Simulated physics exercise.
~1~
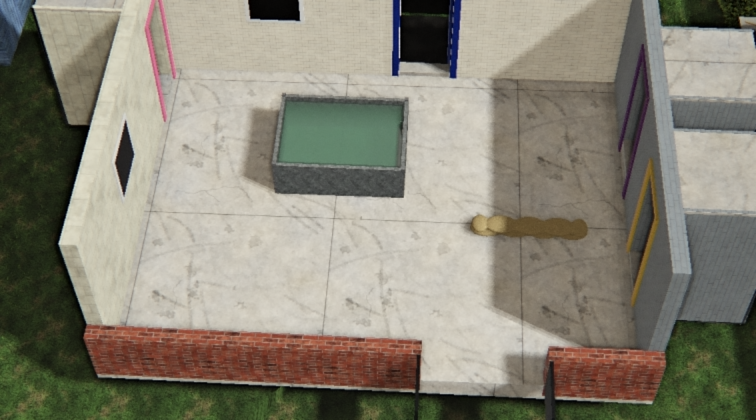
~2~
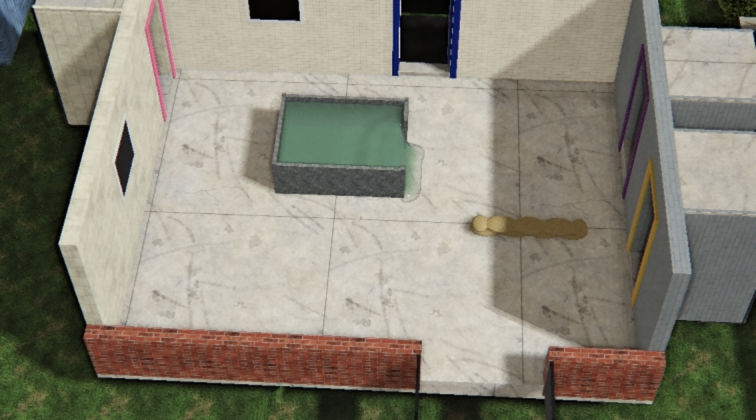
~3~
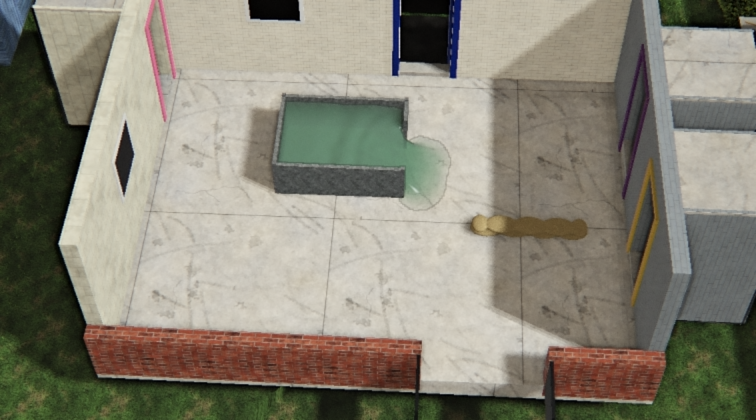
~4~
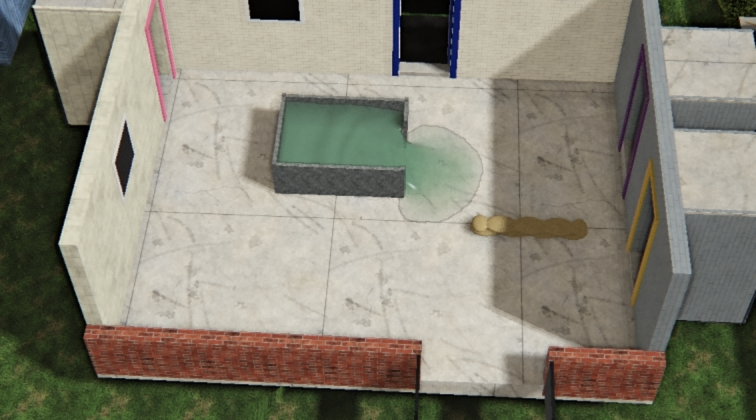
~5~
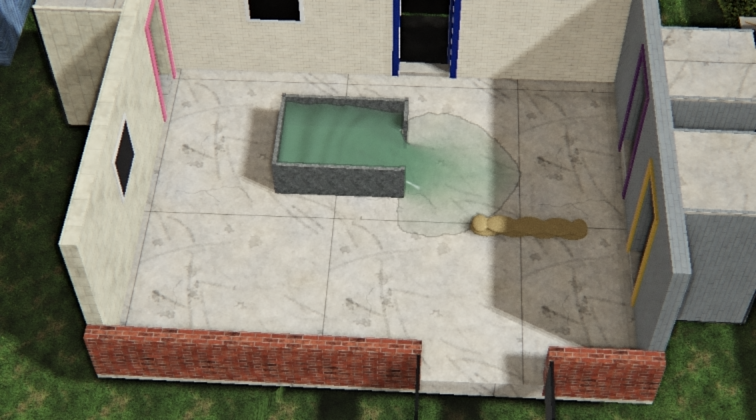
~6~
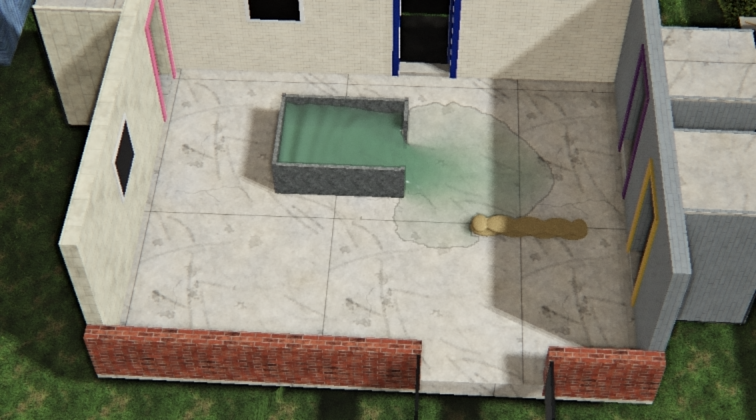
Greenish water poured out of the right side of a raised stone tank in a walled yard and spread across the pale floor in a widening puddle, reaching a still, lumpy tan row.
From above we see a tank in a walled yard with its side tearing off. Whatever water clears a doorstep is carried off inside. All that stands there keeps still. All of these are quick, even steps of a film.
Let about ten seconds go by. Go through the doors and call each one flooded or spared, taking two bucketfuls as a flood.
Pink door: Spared, purple door: Spared, blue door: Spared, yellow door: Spared.
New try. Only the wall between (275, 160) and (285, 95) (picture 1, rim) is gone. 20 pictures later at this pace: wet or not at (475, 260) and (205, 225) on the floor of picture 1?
Unwetted, then submerged.
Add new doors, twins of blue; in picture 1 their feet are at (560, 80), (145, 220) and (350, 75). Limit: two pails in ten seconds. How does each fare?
Exceeds the limit; falls short; falls short.
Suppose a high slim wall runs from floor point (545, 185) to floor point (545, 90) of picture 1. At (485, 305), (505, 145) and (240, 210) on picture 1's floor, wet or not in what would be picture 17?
As listed: Covered, wet, free of water.
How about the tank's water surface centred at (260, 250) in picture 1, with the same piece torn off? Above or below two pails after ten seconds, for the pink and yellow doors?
Result: Pink stays inside the limit; yellow tops the limit.
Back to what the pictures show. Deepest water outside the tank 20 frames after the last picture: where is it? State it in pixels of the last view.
Around (612, 89).
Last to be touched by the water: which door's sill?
My answer: The pink door.
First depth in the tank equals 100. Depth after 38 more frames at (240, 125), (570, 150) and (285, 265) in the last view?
Around 0, 14 and 0 percent, in that order.
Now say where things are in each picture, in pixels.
The first frame shows the water tank at (342, 134) is whole and still.
In the second frame, water pours out at (402, 164) and has run to (414, 147).
In the third frame, water pours out at (402, 165) and has run to (439, 148).
In the fourth frame, the front is at (478, 168), out from the gap at (402, 166).
In the fifth frame, the front is at (514, 170), out from the gap at (402, 166).
In the sixth frame, the front is at (547, 185), out from the gap at (402, 165).
A moment on, water covers 20 % of the floor; the pink door not reached, the purple door wet at the sill, nothing in, the blue door not reached, the yellow door not reached.
Next, water covers 30 % of the floor; the pink door not reached, the purple door wet at the sill, nothing in, the blue door wet at the sill, nothing in, the yellow door wet at the sill, nothing in.
Then, water covers 40 % of the floor; the pink door not reached, the purple door wet at the sill, nothing in, the blue door wet at the sill, nothing in, the yellow door wet at the sill, nothing in.
Later, water covers 50 % of the floor; the pink door not reached, the purple door wet at the sill, nothing in, the blue door wet at the sill, nothing in, the yellow door wet at the sill, nothing in.
In the end, water covers 80 % of the floor; the pink door under two buckets in, the purple door wet at the sill, nothing in, the blue door wet at the sill, nothing in, the yellow door wet at the sill, nothing in.
